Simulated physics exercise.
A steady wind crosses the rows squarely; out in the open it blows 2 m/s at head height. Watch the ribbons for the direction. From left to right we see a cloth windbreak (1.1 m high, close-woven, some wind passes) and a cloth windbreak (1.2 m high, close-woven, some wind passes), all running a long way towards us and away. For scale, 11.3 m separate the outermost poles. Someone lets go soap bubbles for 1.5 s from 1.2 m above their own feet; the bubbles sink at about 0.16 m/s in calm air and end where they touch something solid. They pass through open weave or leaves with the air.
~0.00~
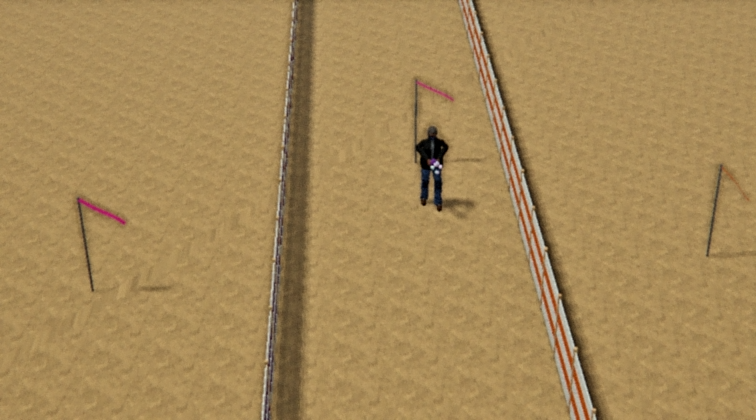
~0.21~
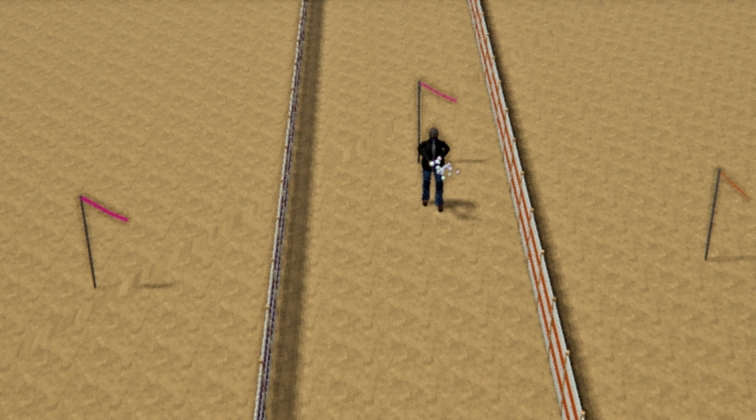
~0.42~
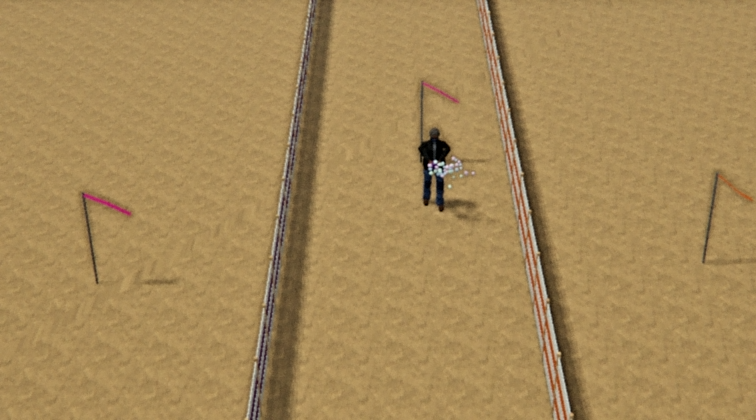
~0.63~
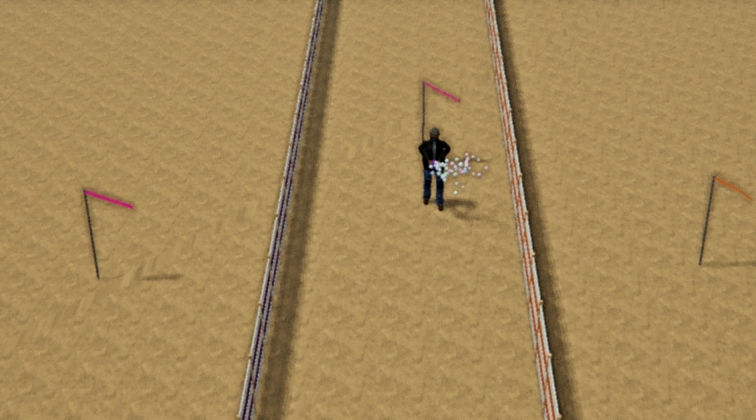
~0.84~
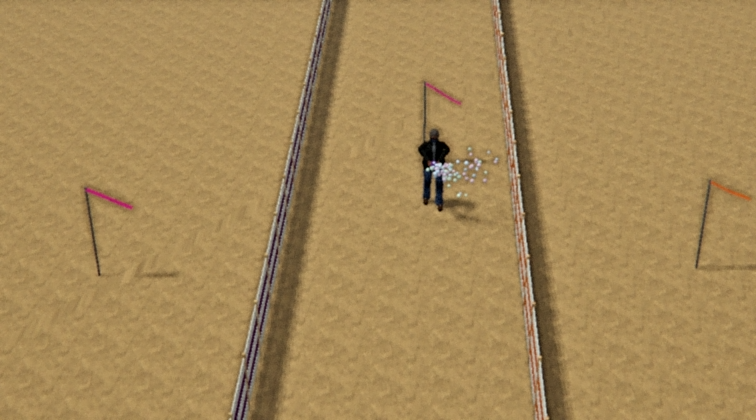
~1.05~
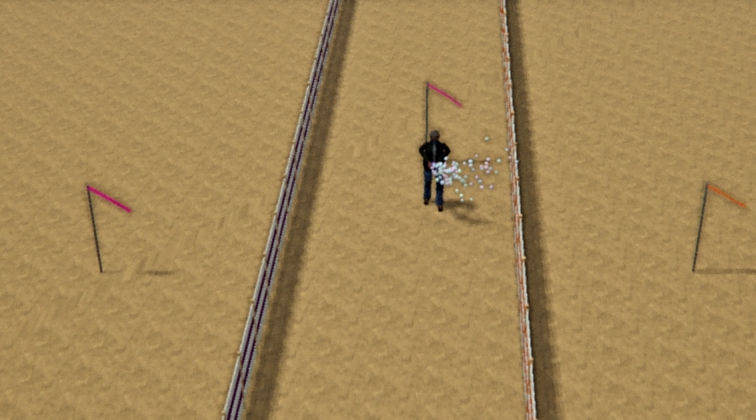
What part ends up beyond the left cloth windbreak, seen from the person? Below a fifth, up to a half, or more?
Beyond the left cloth windbreak at the end: Not even a fifth.
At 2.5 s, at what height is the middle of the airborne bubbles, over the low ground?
Roughly 1.0 m up.
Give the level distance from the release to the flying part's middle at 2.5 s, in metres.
About 1.5 m.
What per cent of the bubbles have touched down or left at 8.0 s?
Near 50 %.
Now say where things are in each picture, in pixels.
The first frame shows the left ribbon ends at (125, 224), leaning 55 degrees to the right, the bubbles in the air span x = 430 to 440 around y = 165 and it comes from (434, 163).
The second frame shows the right ribbon ends at (750, 202), leaning 45 degrees to the right and the bubbles in the air span x = 435 to 450 around y = 165.
The third frame shows the inner ribbon ends at (458, 102), leaning 60 degrees to the right, the bubbles in the air span x = 435 to 460 around y = 170 and the top of the left cloth windbreak crosses (284, 173).
The fourth frame shows the left ribbon ends at (133, 208), leaning 65 degrees to the right and the bubbles in the air span x = 435 to 475 around y = 170.
The fifth frame shows the right ribbon ends at (750, 199), leaning 65 degrees to the right and the bubbles in the air span x = 430 to 485 around y = 170.
The sixth frame shows the inner ribbon ends at (462, 106), leaning 55 degrees to the right, the bubbles in the air span x = 435 to 495 around y = 170 and the top of the left cloth windbreak crosses (287, 169).
After 2.5 s, 0 % is beyond the left cloth windbreak; 0 % has touched down or left; the middle of what still flies is 1.0 m above the low ground, near (496, 181).
After 4.0 s, 0 % is beyond the left cloth windbreak; 9 % has touched down or left; the middle of what still flies is 0.8 m above the low ground, near (530, 187).
After 8.0 s, 0 % is beyond the left cloth windbreak; 48 % has touched down or left; the middle of what still flies is 0.7 m above the low ground, near (682, 194).
After 20.0 s, 0 % is beyond the left cloth windbreak; 90 % has touched down or left.
After 45.0 s, 0 % is beyond the left cloth windbreak; 100 % has touched down or left.
